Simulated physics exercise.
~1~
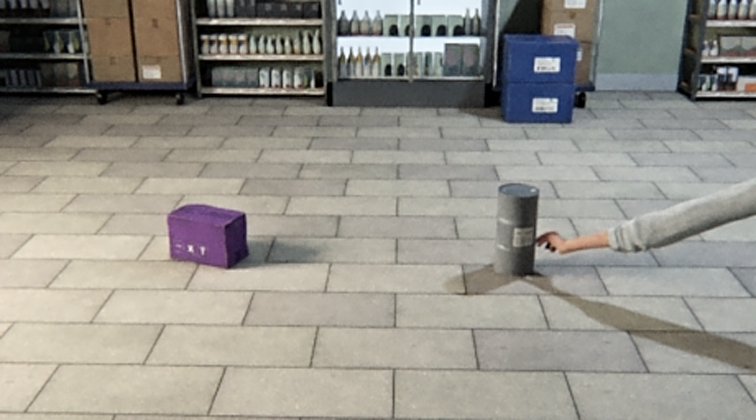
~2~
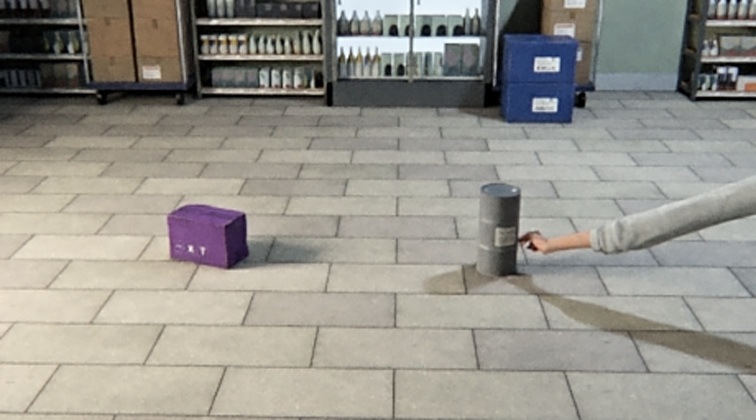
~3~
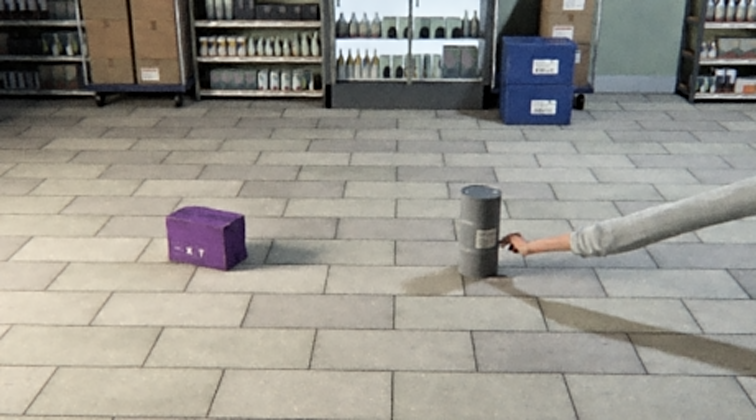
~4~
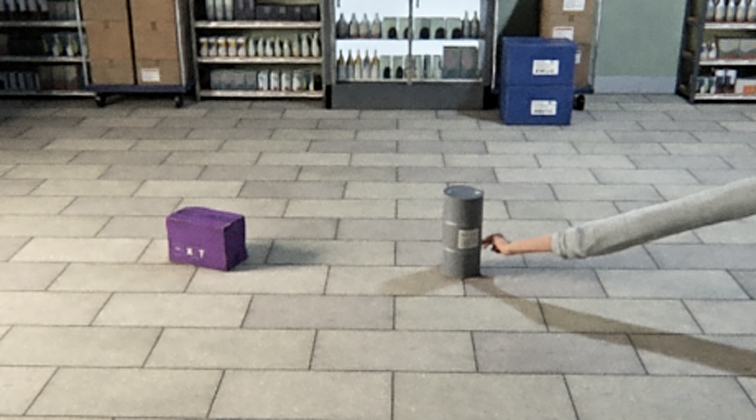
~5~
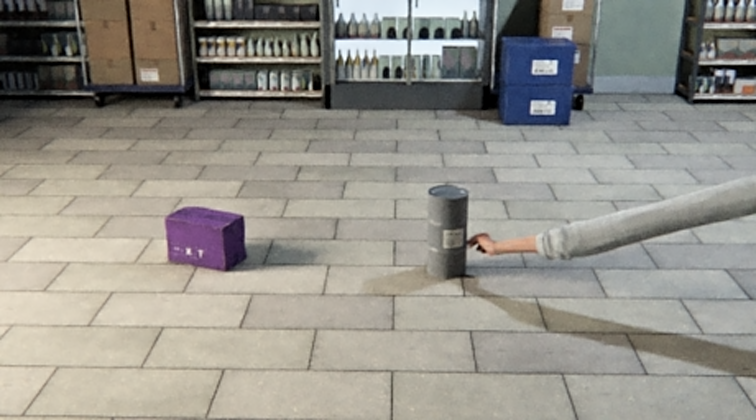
In a store with a pale tiled floor, seen from slightly above by a gently swaying camera, shelves of bottles, a lit glass-fronted cabinet, stacked brown cartons and two blue boxes line the back. A purple box sits on the left, and a tall grey canister stands to the right of centre. An arm in a light grey sleeve reaches in from the right, its finger at the canister's side. The hand moves steadily left, and the canister slides upright across the tiles ahead of it. It ends nearer the purple box, still standing, while the box remains upright and untouched.
